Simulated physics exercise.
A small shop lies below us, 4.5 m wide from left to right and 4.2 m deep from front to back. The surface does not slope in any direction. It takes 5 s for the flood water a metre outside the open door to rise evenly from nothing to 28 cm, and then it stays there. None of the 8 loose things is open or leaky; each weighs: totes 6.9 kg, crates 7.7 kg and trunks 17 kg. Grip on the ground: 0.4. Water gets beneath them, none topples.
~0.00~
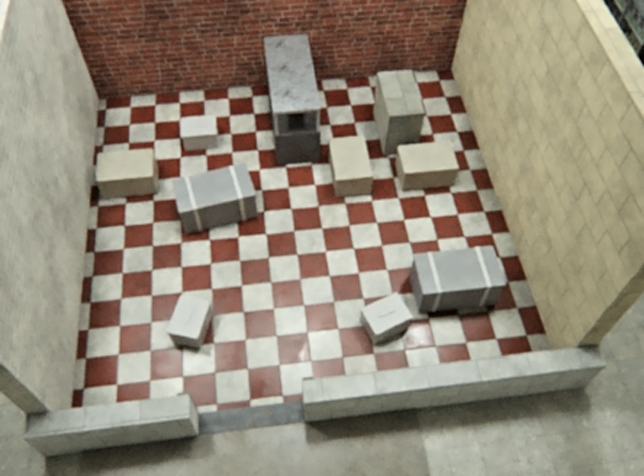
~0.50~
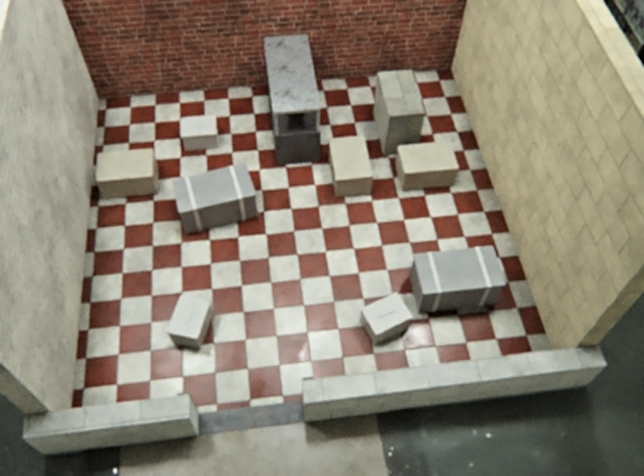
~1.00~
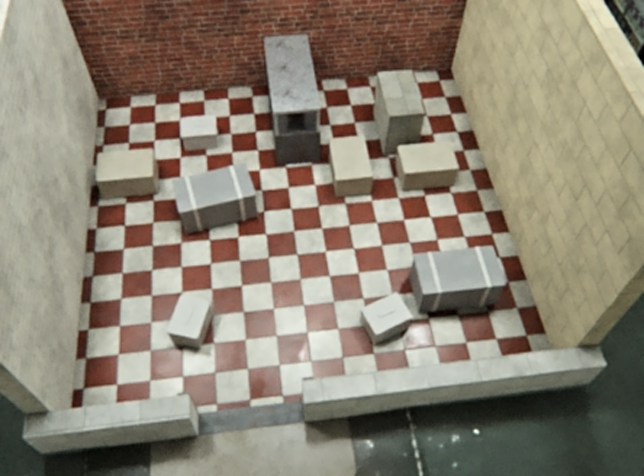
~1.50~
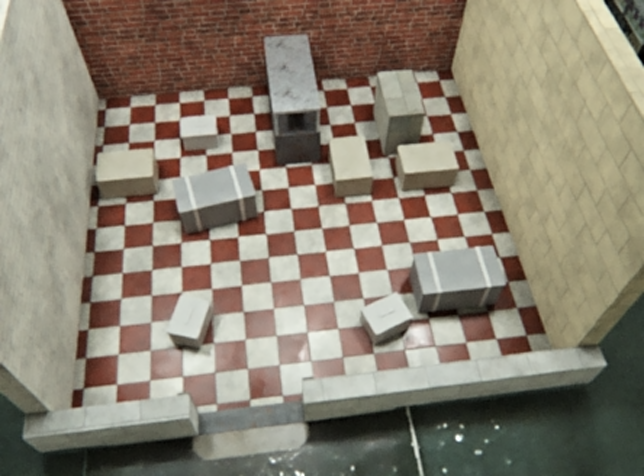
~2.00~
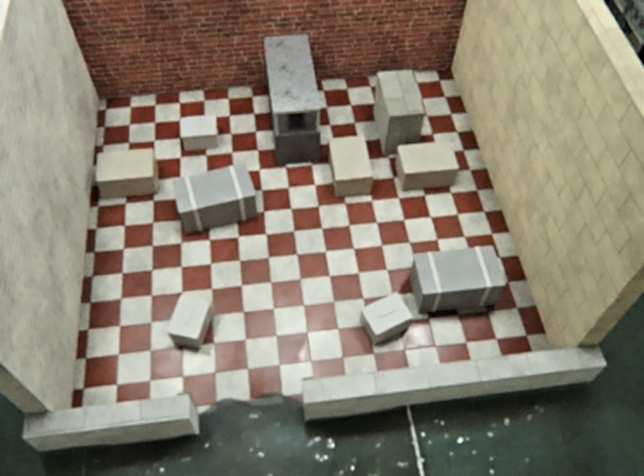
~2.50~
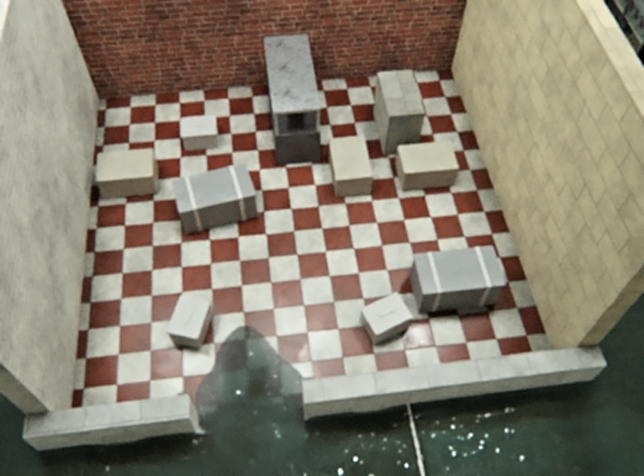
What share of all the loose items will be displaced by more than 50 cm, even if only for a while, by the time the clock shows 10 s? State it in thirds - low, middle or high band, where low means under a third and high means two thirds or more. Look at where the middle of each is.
High band.
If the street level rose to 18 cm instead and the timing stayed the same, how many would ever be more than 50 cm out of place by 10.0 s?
Then the count would be 4.
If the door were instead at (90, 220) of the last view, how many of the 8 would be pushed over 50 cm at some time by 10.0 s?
7.
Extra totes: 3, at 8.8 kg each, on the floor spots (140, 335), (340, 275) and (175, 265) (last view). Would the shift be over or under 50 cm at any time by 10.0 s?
For each in turn I get a smaller distance, a greater distance and a greater distance.
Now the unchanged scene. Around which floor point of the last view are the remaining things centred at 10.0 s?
Near (292, 163).
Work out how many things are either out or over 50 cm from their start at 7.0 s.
That would be 4.
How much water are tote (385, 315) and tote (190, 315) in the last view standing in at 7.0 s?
2 and 9 cm.
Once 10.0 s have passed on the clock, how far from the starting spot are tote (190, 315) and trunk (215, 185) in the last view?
Respectively 300 and 100 centimetres.
After 3.5 s 0 of 8 are over 50 cm from their spots; 0 afloat.
After 4.5 s 1 of 8 are over 50 cm from their spots; 0 afloat.
After 7.0 s 4 of 8 are over 50 cm from their spots; 5 afloat.
After 10.0 s 5 of 8 are over 50 cm from their spots, and 6 have been at some point; 6 afloat.
